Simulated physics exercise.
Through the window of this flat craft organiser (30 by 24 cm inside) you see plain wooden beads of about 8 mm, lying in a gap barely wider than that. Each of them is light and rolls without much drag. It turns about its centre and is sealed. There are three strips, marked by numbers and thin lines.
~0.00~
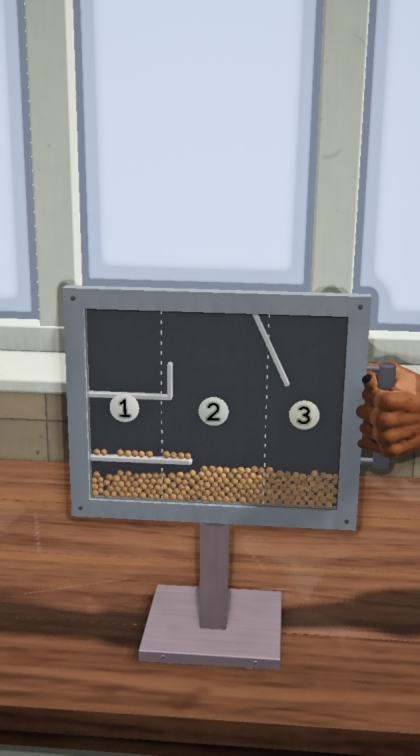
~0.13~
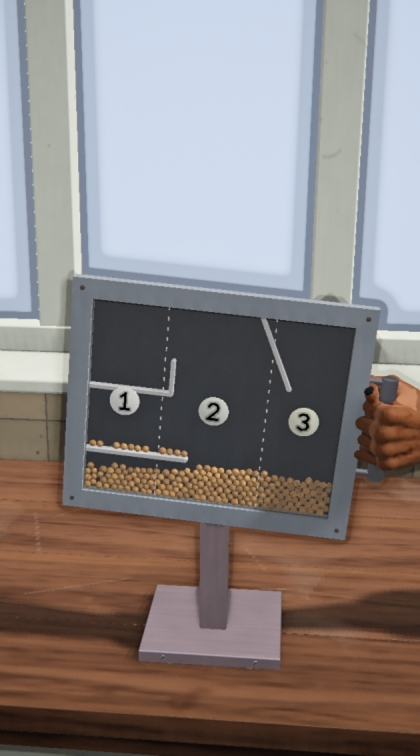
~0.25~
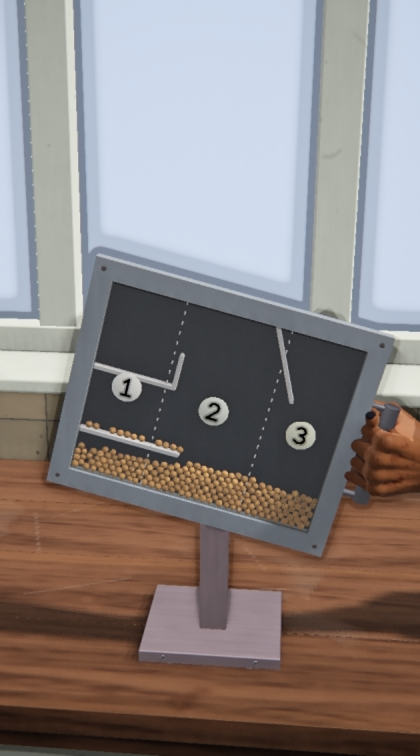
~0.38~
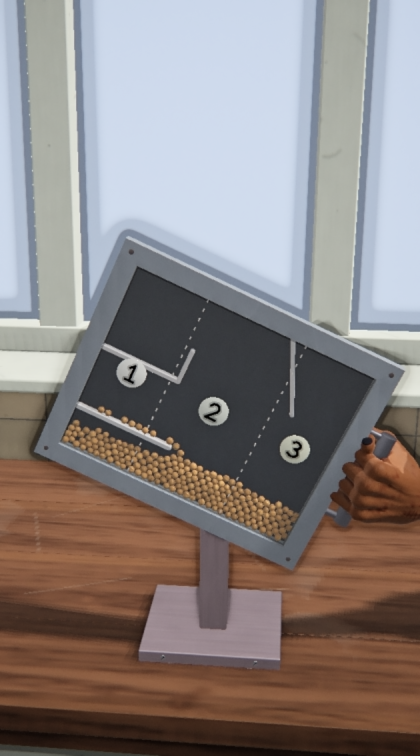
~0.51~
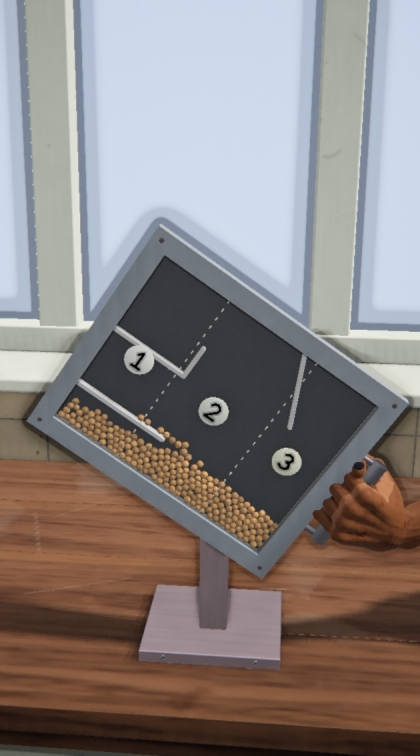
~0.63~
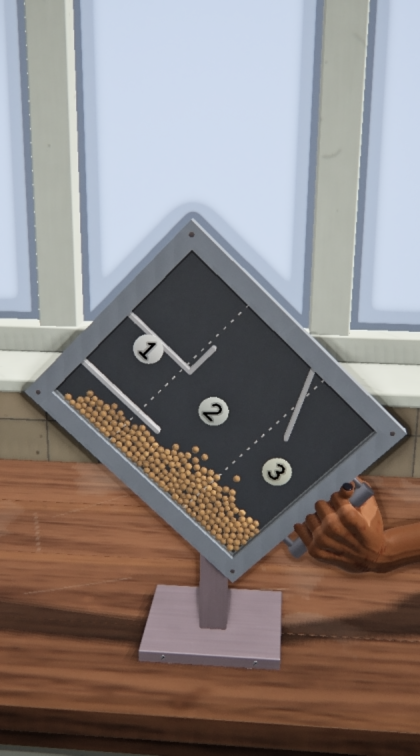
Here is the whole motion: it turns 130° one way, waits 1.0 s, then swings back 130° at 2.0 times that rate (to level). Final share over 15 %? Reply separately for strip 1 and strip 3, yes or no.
Strip 1 - no; strip 3 - yes.
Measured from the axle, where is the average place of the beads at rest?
The middle sits around 6 cm right of it and 9 cm below it.
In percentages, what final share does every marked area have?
At the end, strip 1 has 10 percent, strip 2 has 35 percent and strip 3 has 55 percent.
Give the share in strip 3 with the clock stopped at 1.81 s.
About 100 percent.
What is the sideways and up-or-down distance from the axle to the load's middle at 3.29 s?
Right: About 6 cm; below: About 10 cm.
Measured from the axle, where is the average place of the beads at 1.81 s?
Position estimate: Left 7 cm, below 10 cm.
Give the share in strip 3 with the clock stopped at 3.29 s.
Roughly 100 percent.
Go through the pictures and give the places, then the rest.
In the first frame, level; about 200 beads; beads centred (218, 485); top one (166, 455); no. 1 (124, 408), no. 2 (214, 411), no. 3 (304, 415).
In the second frame, turned 5° clockwise; beads centred (211, 485); top one (93, 443).
In the third frame, turned 14° clockwise; beads centred (199, 483); top one (89, 424); wall ends (182, 356), (291, 401), (177, 454).
In the fourth frame, turned 24° clockwise; beads centred (186, 479); top one (101, 410).
In the fifth frame, turned 34° clockwise; beads centred (177, 475); top one (76, 401).
In the sixth frame, turned 44° clockwise; beads centred (175, 475); top one (90, 394); no. 1 (148, 349), no. 2 (214, 411), no. 3 (277, 472).
By 1.81 s, it stands 130° clockwise; the beads' middle is 7 cm left of and 10 cm below the centre; no. 3, 100 %.
By 3.29 s, it stands 66° clockwise; the beads' middle is 6 cm right of and 10 cm below the centre; no. 3, 100 %.
By 3.78 s, it stands level; the beads' middle is 9 cm right of and 6 cm below the centre; no. 2, 25 %, no. 3, 75 %.
At rest by 4.6 s, it stands level; no. 1, 10 %, no. 2, 35 %, no. 3, 55 %.
